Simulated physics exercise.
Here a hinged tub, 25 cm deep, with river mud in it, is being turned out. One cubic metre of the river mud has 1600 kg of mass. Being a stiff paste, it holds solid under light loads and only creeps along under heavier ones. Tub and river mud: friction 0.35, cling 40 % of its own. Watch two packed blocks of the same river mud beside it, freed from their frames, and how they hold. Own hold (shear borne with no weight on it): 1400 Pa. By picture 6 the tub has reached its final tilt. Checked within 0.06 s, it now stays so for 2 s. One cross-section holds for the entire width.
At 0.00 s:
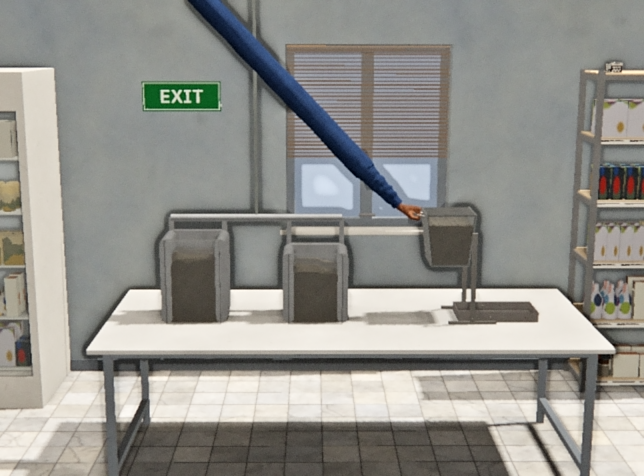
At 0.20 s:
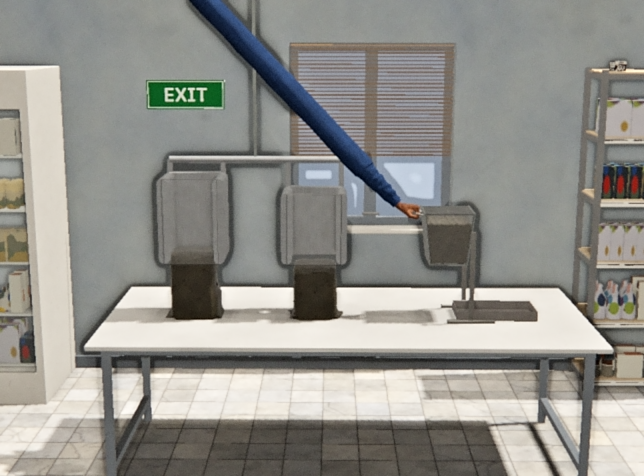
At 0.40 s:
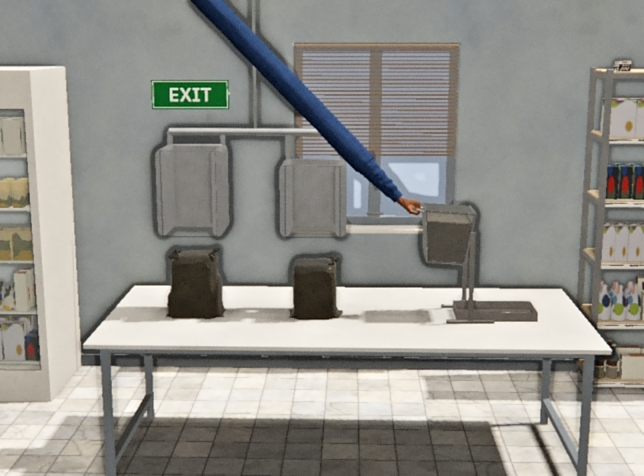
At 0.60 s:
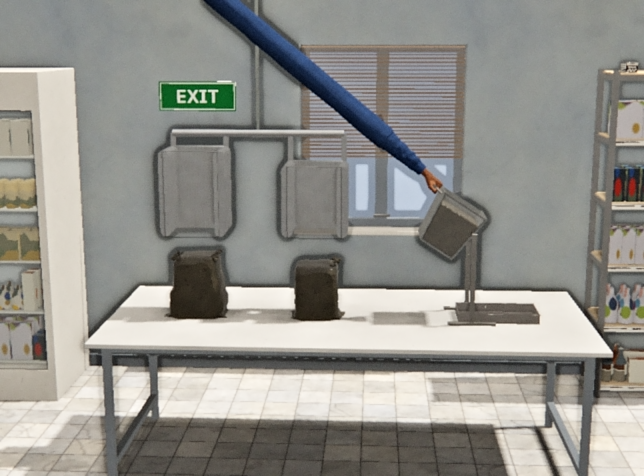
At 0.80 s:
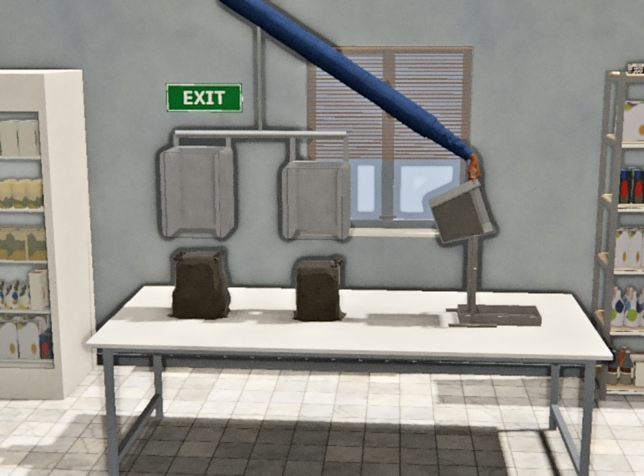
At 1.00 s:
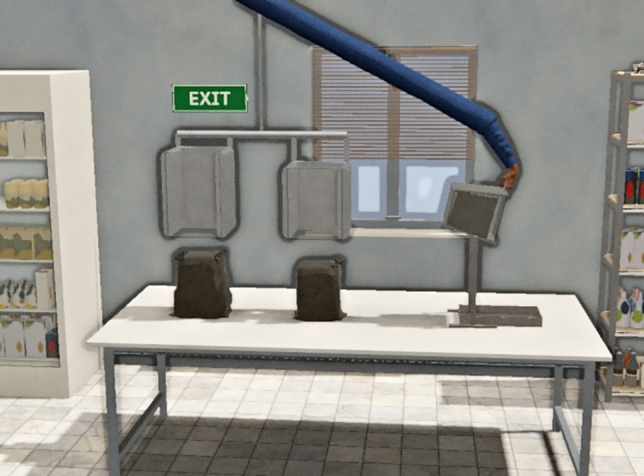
Two gray molds lifted off a white table, leaving two dark blocks of mud standing, the left one slumping slightly, and then a long blue arm tilted a gray tub clockwise onto its side.
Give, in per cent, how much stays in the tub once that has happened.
Roughly 0 out of 100.
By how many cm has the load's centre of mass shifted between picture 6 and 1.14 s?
Close to 5 centimetres.
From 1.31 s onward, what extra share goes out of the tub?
About 75 percent.
By 1.14 s, the tub is at 102 degrees and holds 100 %.
By 1.31 s, the tub is at 102 degrees and holds 73 %.
By 1.48 s, the tub is at 102 degrees and holds 29 %.
By 1.65 s, the tub is at 102 degrees and holds 0 %.
By 3.00 s, at the end, the tub is at 102 degrees and holds 0 %.
